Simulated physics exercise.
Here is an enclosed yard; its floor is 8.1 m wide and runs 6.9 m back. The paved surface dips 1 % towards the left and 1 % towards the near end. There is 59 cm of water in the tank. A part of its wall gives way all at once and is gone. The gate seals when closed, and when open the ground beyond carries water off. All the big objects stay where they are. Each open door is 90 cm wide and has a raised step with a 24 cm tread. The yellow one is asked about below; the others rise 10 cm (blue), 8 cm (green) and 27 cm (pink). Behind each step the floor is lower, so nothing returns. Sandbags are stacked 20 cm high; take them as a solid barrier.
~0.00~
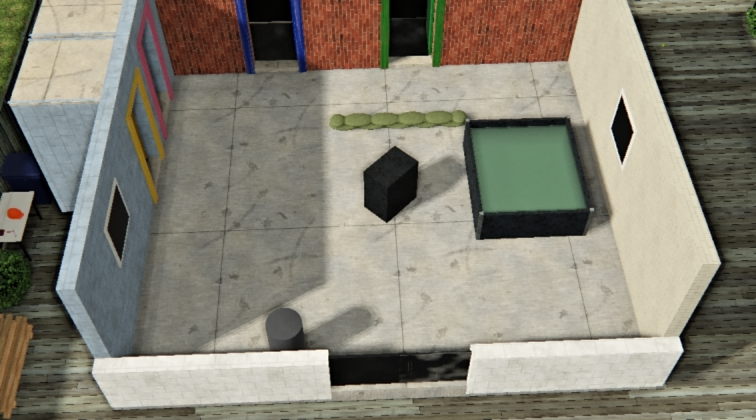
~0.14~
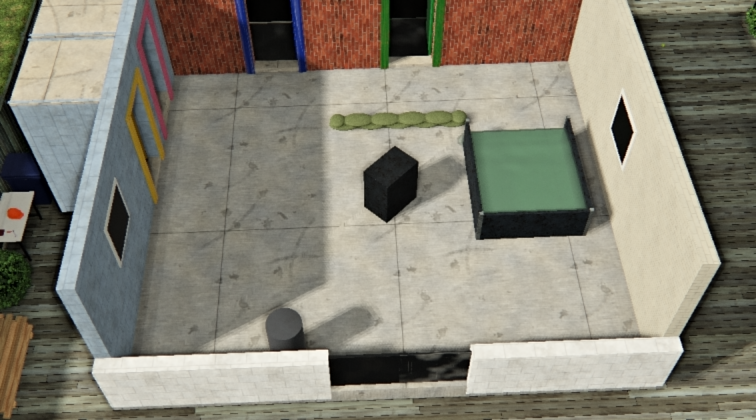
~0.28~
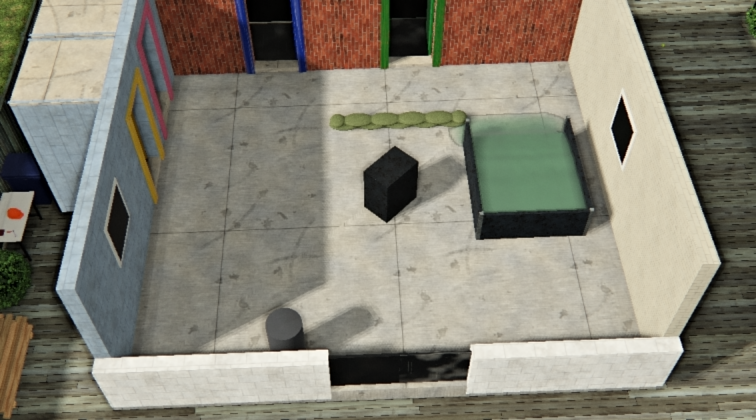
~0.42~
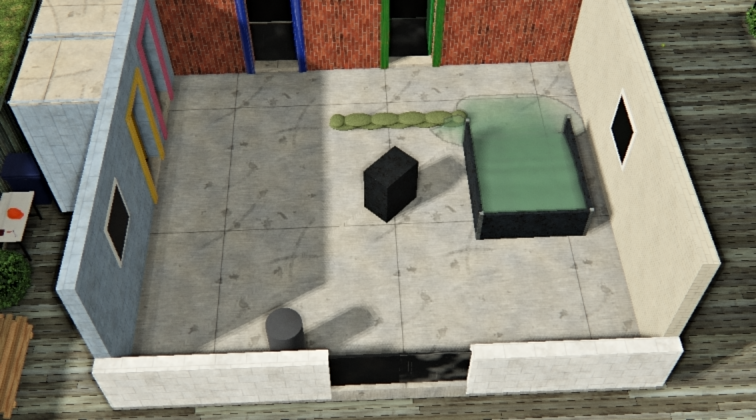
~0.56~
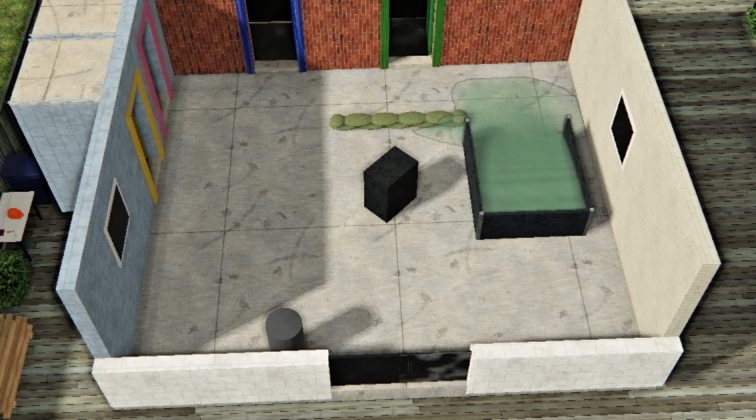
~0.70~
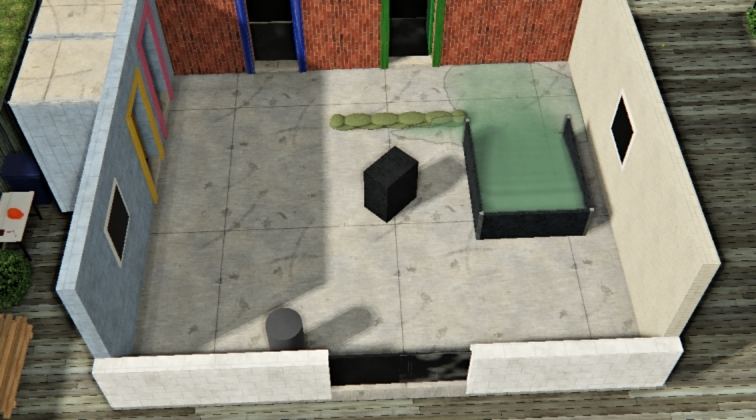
The clip shows a walled yard with a dark block, a row of sandbags and a tank of green water; the tank's far wall disappears, and water spreads across the paving toward the brick wall and behind the sandbags.
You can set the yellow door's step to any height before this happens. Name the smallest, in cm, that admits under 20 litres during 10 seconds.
It would have to be roughly 6.5 cm high.
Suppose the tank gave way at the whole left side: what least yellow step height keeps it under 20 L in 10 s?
About 14.0 cm.
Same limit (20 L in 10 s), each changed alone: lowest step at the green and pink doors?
About 9.5 cm at green and 14.0 cm at pink.
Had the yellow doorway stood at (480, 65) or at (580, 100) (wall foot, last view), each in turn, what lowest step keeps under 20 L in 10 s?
About 30 and 21 cm.
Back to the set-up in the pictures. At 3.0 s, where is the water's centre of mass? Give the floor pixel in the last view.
Around (483, 119).
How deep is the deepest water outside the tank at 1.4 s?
Roughly 38 cm.
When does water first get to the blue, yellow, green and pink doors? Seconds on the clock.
Blue 2.4 s, yellow 4.5 s, green 1.2 s, pink 3.8 s.
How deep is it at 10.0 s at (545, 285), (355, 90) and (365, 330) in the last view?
Roughly 1, 3 and 2 cm, in turn.
After 1.4 s water covers 15 % of the floor, deepest (38 cm) near (562, 69); it has not reached the yellow door.
After 3.0 s water covers 30 % of the floor, deepest (27 cm) near (499, 109); it has not reached the yellow door.
After 10.0 s water covers 80 % of the floor, deepest (16 cm) near (128, 385); 7 cm at the yellow door, 2 litres in over its 10 cm step.
At the yellow door as built, the water arrived by 4.4 s and peaked near 12 cm at 5.2 s.
Run again over the same 10 s with other heights there, 29 litres in over 5.5 cm, 12 litres over 7.5 cm. The limit of 20 litres is kept from about 6.5 cm up.
